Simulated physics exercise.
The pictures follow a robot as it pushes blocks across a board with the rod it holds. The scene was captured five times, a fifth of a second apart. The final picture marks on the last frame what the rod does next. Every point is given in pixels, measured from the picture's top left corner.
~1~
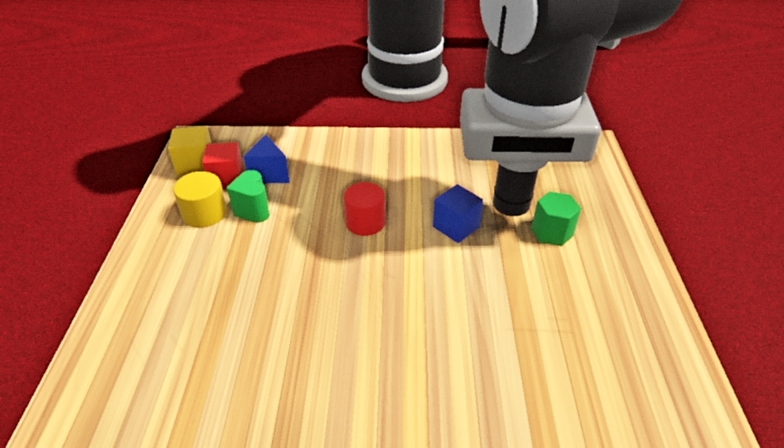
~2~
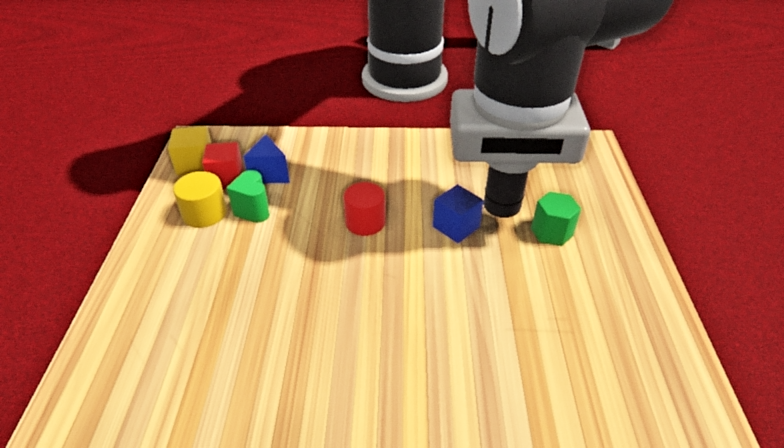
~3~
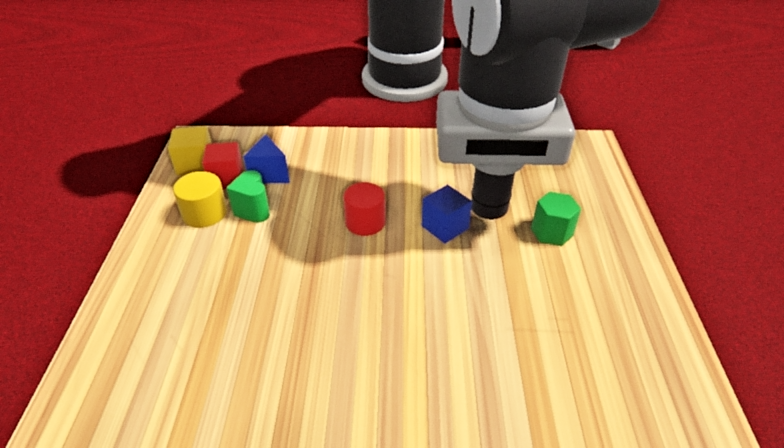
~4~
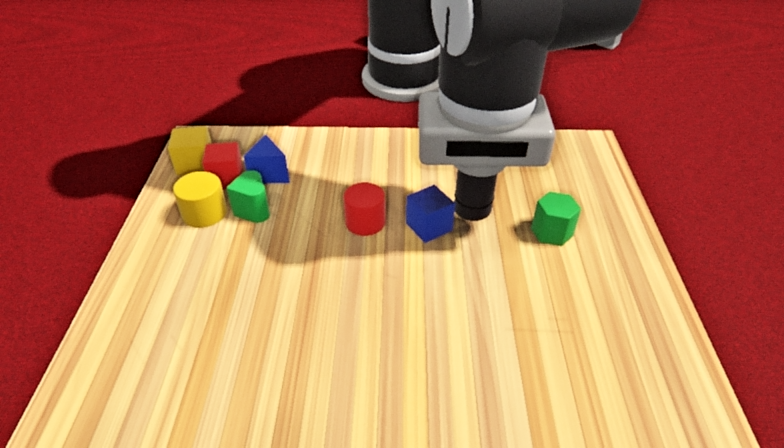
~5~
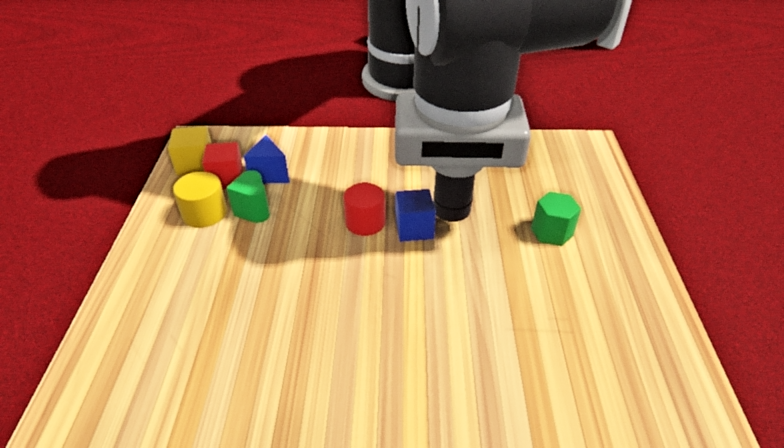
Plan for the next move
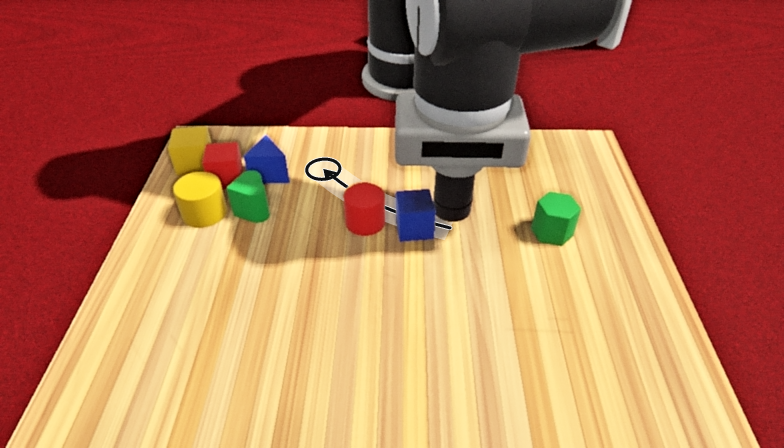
Robot arm moving left across a wooden board, its black rod pushing a blue block closer to a red cylinder.
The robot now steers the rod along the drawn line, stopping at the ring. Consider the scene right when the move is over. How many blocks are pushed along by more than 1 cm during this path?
I count two.
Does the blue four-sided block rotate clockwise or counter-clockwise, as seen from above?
From overhead, the rotation is counterclockwise.
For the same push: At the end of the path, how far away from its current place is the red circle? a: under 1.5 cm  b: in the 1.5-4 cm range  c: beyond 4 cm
Answer: C.
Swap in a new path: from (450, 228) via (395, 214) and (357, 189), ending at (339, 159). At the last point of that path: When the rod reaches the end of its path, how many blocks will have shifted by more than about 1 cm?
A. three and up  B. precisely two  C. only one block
I'll go with B - precisely two.
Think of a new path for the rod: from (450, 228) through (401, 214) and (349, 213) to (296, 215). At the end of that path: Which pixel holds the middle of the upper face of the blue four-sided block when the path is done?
It sits at (258, 201).
The drawn path runs from (450, 228) over (376, 203) to (323, 169).
On the path given first. One third of the way, rod (399, 195); red circle (324, 194); blue four-sided block (363, 190).
Two thirds of the way, rod (355, 175); red circle (300, 198); blue four-sided block (335, 185), turned 40° anticlockwise.
At the end, rod (322, 152); blue triangular piece not moved; red circle (300, 198); blue four-sided block (335, 185), turned 40° anticlockwise.
